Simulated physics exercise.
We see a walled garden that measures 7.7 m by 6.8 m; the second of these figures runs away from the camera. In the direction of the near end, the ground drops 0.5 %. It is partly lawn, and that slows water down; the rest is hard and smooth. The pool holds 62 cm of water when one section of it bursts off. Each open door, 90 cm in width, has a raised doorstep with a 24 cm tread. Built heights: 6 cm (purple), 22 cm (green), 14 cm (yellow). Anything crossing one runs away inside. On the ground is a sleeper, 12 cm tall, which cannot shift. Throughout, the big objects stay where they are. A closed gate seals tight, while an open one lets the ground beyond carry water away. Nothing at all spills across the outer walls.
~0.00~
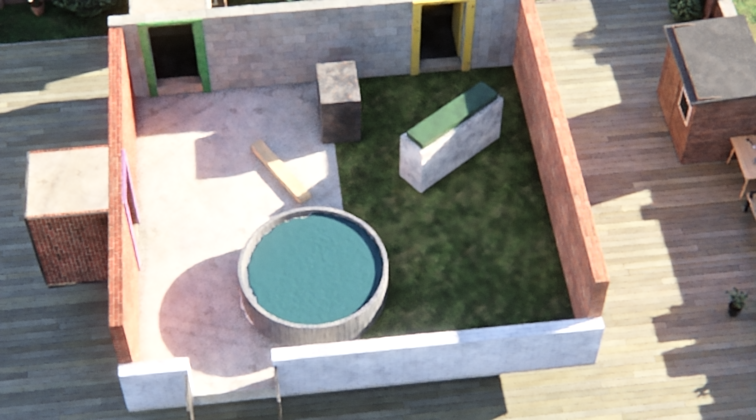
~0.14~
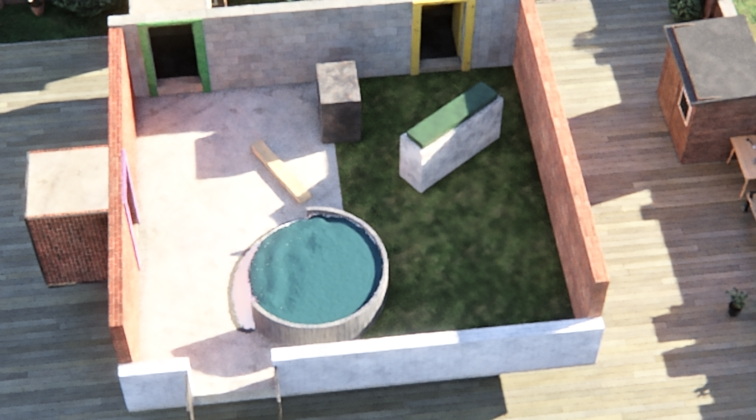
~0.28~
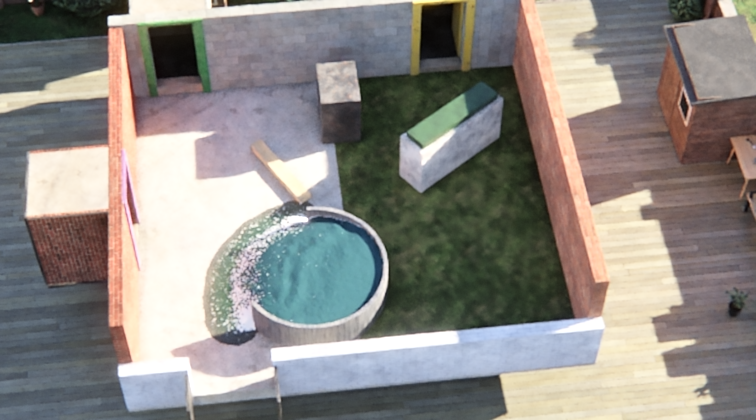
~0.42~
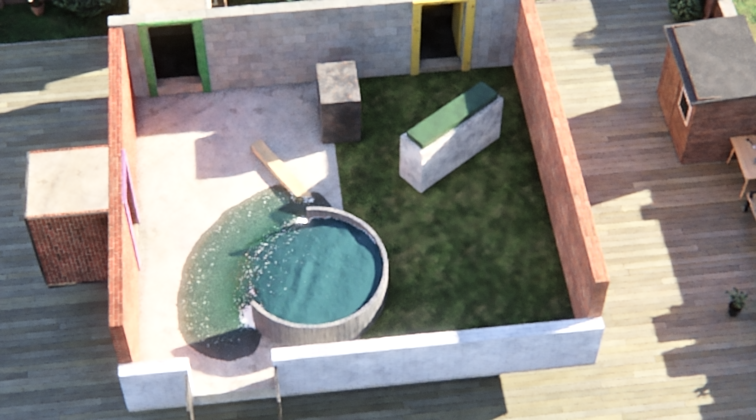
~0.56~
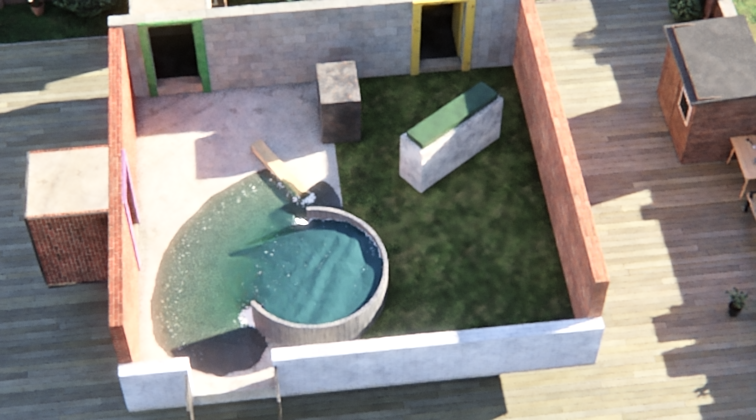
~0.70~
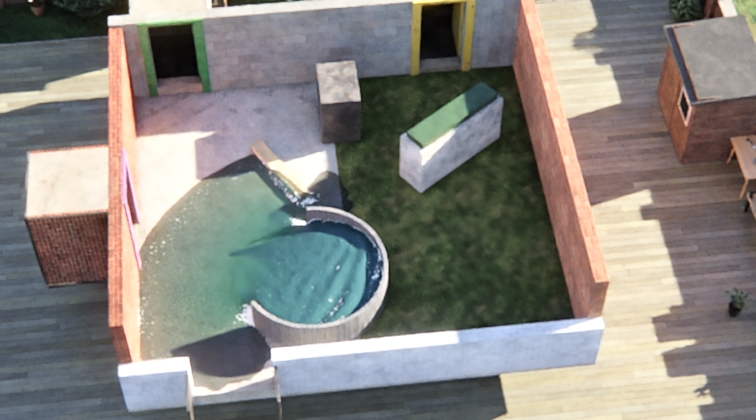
In a walled garden, water pours from the round pool's left side and spreads across the paving.
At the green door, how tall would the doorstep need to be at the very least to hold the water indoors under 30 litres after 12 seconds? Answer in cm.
The doorstep would need roughly 24 cm.
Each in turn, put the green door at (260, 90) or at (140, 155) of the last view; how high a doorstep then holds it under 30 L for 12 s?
About 7.0 cm, then about 13.0 cm.
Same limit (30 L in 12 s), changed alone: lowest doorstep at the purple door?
Purple door - some 23 centimetres.
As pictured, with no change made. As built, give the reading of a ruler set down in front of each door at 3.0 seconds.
Before purple it's 21 cm, before green 31 cm, before yellow 0 cm.
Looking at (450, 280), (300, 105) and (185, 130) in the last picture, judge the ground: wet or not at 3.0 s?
Untouched; untouched; soaked.
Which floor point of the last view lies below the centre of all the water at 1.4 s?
Look at about (261, 270) in the last view.
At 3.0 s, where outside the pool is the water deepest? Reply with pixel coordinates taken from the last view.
Near pixel (136, 108).
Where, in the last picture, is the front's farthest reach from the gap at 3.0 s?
Around pixel (136, 101).
After 1.4 s water covers 35 % of the floor, deepest (32 cm) near (149, 284); it has not reached the green door.
After 3.0 s water covers 40 % of the floor, deepest (38 cm) near (136, 108); 31 cm at the green door, 9 litres in over its 22 cm doorstep.
After 12.0 s water covers 95 % of the floor, deepest (8 cm) near (141, 388); 5 cm at the green door, 41 litres in over its 22 cm doorstep.
At the green door as built, the water arrived by 1.7 s and peaked near 31 cm at 3.0 s.
Run again over the same 12 s with other heights there, 61 litres in over 19.5 cm, 16 litres over 26.5 cm. The limit of 30 litres is kept from about 24 cm up.
